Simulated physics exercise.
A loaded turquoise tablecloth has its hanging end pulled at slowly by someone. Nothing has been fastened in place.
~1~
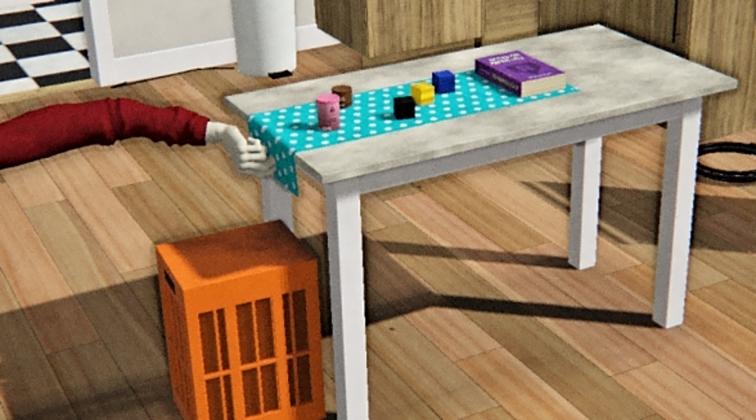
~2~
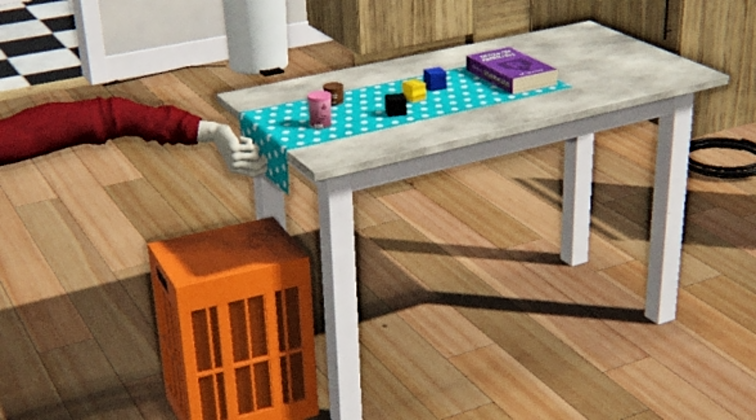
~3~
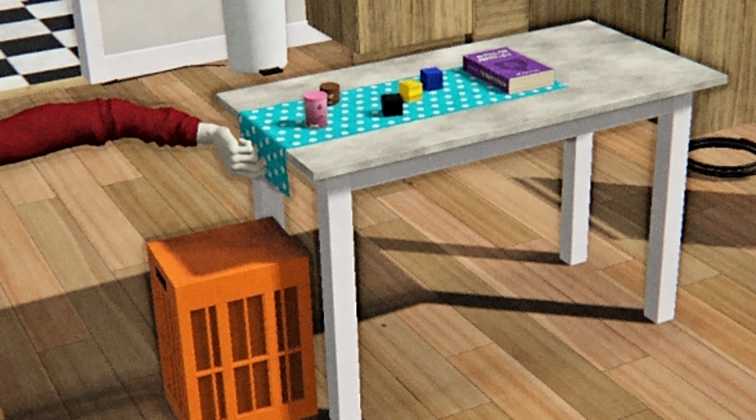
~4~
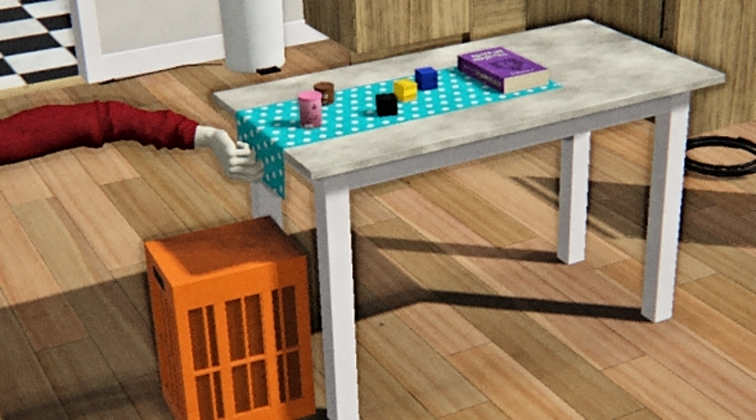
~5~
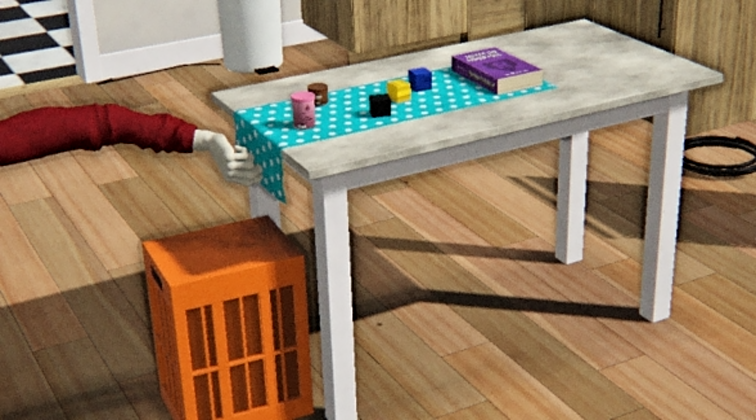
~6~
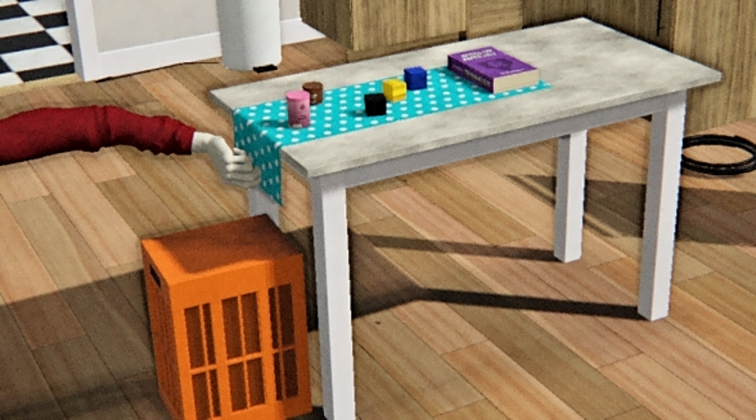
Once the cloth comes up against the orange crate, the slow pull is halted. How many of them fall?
What comes down is a single thing.
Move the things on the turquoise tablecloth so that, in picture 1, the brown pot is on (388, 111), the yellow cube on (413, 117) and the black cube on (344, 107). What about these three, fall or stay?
Outcome: Brown pot stays aboard, yellow cube stays aboard, black cube stays aboard.
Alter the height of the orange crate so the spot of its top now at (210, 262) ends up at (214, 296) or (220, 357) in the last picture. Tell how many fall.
2 and 4.
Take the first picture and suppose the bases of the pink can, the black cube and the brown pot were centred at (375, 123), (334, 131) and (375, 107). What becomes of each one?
As for the pink can, it stays aboard; the black cube goes off; the brown pot stays aboard.
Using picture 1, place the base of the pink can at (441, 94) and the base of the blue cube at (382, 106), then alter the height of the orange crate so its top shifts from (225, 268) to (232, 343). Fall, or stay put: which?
The pink can stays aboard; the blue cube is lost.
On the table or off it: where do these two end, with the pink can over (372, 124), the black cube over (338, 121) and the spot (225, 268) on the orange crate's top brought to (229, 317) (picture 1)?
The pink can comes down; the black cube is carried off.
Soon after, hem on the crate; pink can gone.
At rest, hem on the crate; pink can gone. The count of fallen things is one.
